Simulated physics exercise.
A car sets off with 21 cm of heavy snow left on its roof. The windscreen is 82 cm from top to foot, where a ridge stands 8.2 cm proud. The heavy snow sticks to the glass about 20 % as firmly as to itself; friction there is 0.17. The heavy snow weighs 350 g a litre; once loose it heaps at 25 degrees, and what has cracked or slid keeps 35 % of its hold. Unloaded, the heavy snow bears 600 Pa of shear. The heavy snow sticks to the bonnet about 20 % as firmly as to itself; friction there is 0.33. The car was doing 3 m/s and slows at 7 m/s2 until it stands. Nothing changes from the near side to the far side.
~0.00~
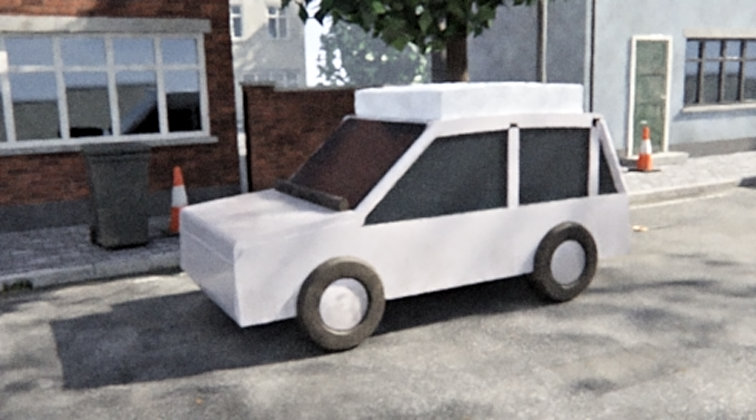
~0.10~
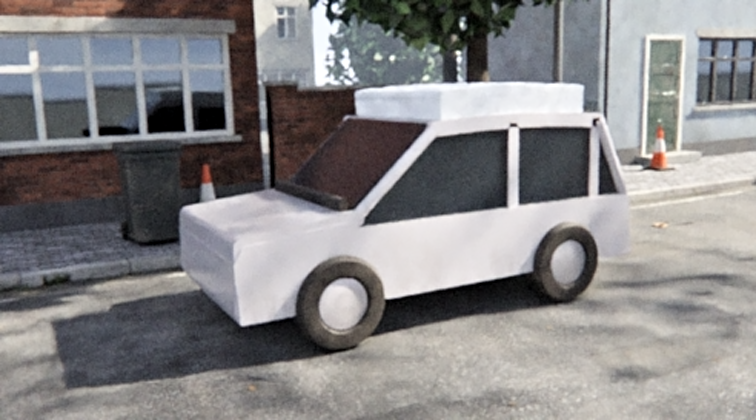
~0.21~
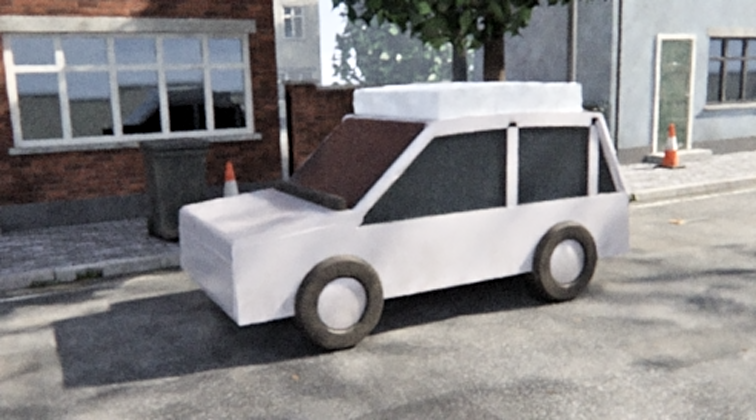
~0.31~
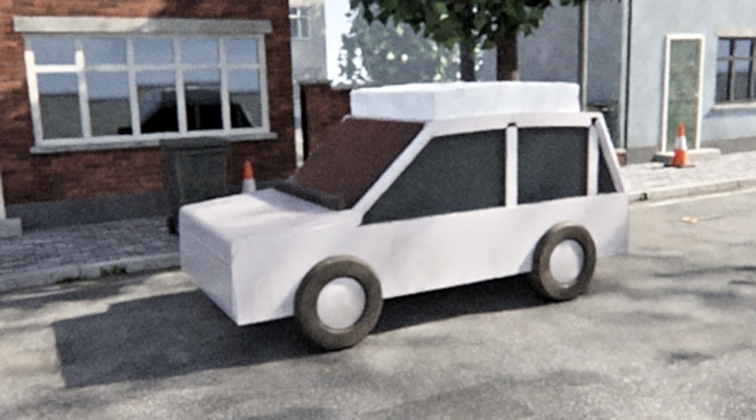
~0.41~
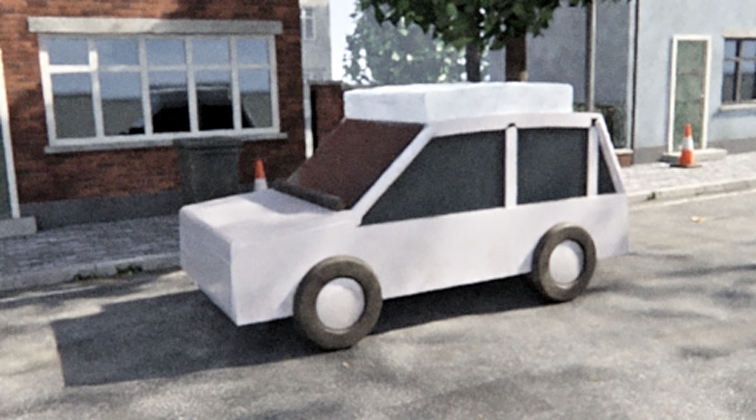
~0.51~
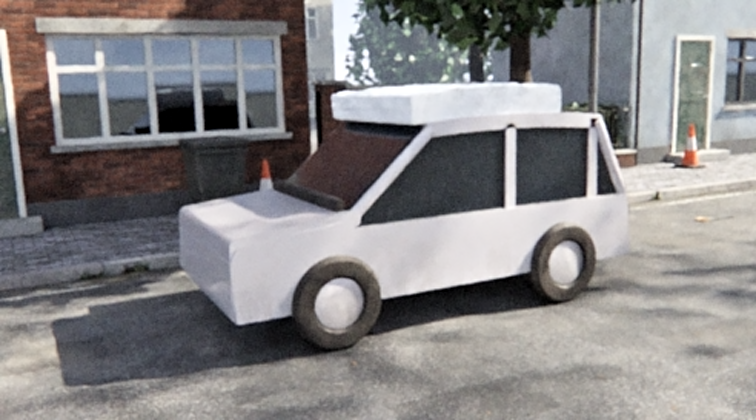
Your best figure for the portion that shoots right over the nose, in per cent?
Close to 4 per cent.
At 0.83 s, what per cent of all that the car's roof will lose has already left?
About 80 %.
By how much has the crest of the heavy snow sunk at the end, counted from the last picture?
Some 0 cm.
After 0.83 s, 63 % of the snow is on the roof, 37 % on the glass, none on the bonnet and none has gone off the nose.
After 1.19 s, 55 % of the snow is on the roof, 26 % on the glass, 19 % on the bonnet and none has gone off the nose.
After 1.56 s, 54 % of the snow is on the roof, 16 % on the glass, 26 % on the bonnet and 4 % has gone off the nose.
After 1.93 s, 55 % of the snow is on the roof, 16 % on the glass, 26 % on the bonnet and 4 % has gone off the nose.
After 2.60 s, at the end, 54 % of the snow is on the roof, 16 % on the glass, 26 % on the bonnet and 4 % has gone off the nose.
